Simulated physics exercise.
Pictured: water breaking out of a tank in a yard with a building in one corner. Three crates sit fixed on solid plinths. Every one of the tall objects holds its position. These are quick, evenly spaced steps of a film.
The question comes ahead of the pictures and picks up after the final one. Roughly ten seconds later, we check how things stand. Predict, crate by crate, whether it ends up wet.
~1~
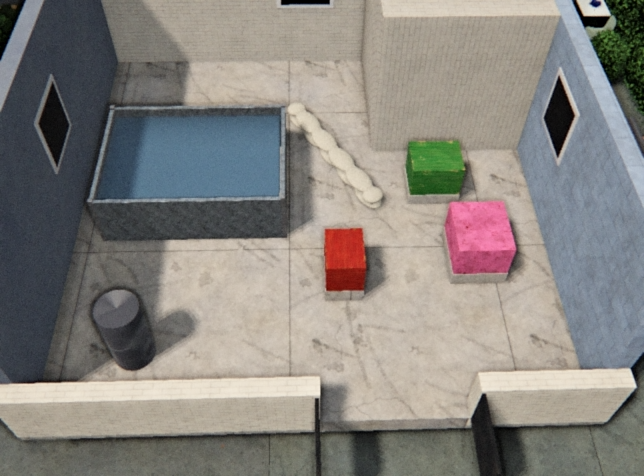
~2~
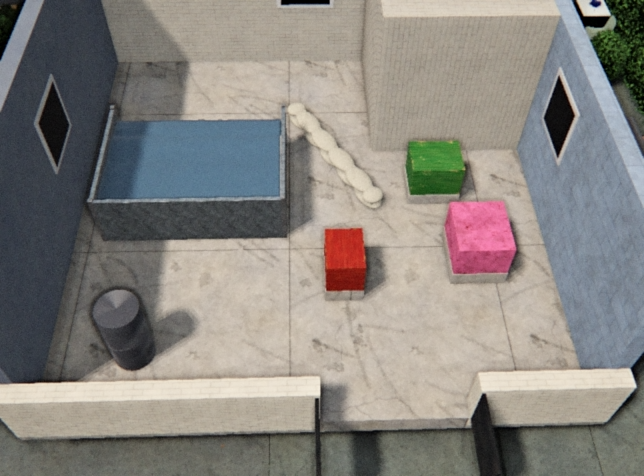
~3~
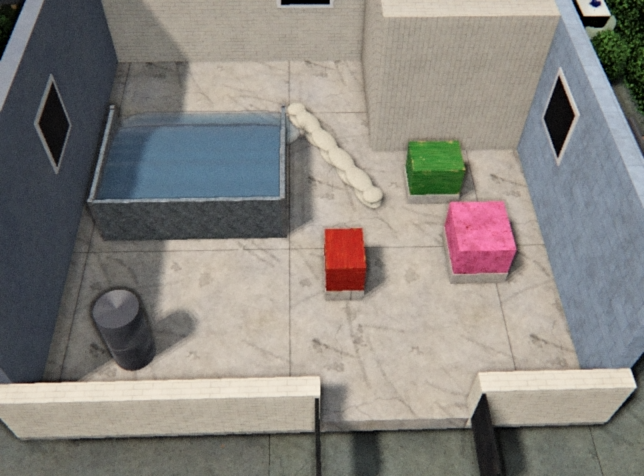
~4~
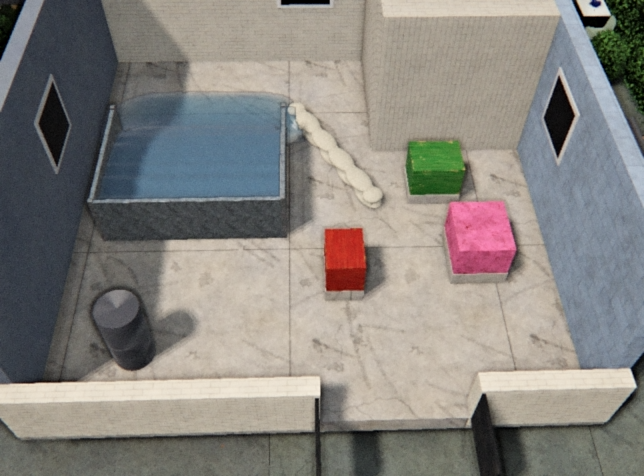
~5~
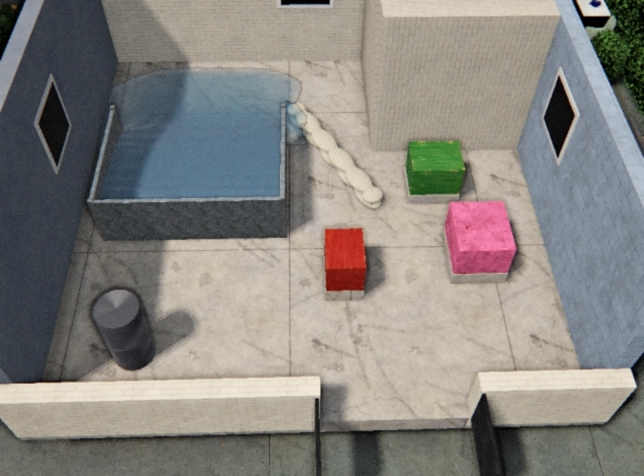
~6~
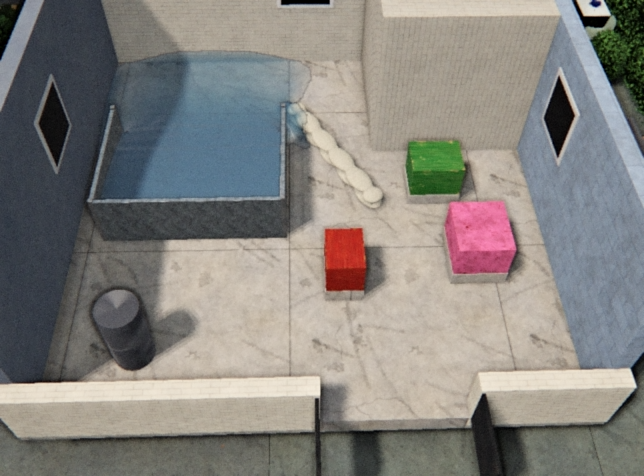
The green crate ends up wet; the red crate ends up dry; the pink crate ends up dry.
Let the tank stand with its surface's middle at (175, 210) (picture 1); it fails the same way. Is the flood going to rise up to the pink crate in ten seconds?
Result - pink crate stays clear.
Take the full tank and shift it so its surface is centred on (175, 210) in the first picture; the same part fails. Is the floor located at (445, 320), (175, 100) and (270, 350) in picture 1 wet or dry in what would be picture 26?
As listed: No water, under water, clear.
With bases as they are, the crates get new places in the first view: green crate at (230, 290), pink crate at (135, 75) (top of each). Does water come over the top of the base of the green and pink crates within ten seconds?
Green crate: Is missed. Pink crate: Is overtopped.
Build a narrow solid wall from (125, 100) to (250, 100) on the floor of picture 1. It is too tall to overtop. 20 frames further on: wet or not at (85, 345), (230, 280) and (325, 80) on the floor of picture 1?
As listed: Flooded, no water, under water.
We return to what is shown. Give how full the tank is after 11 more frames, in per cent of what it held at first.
Roughly 28 per cent.
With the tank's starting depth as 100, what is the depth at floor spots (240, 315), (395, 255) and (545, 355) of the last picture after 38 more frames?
The depths come to near 4, 4 and 2 per cent respectively.
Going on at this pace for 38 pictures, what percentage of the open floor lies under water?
Roughly 85 percent, I reckon.
A moment on, water covers 25 % of the floor; the green crate not reached, the red crate not reached, the pink crate not reached.
Next, water covers 30 % of the floor; the green crate not reached, the red crate not reached, the pink crate not reached.
Then, water covers 50 % of the floor; the green crate water round its plinth, the red crate water round its plinth, the pink crate water round its plinth.
Later, water covers 85 % of the floor; the green crate water round its plinth, the red crate water round its plinth, the pink crate water round its plinth.
In the end, water covers 95 % of the floor; the green crate was topped, the red crate stayed above the water, the pink crate stayed above the water.
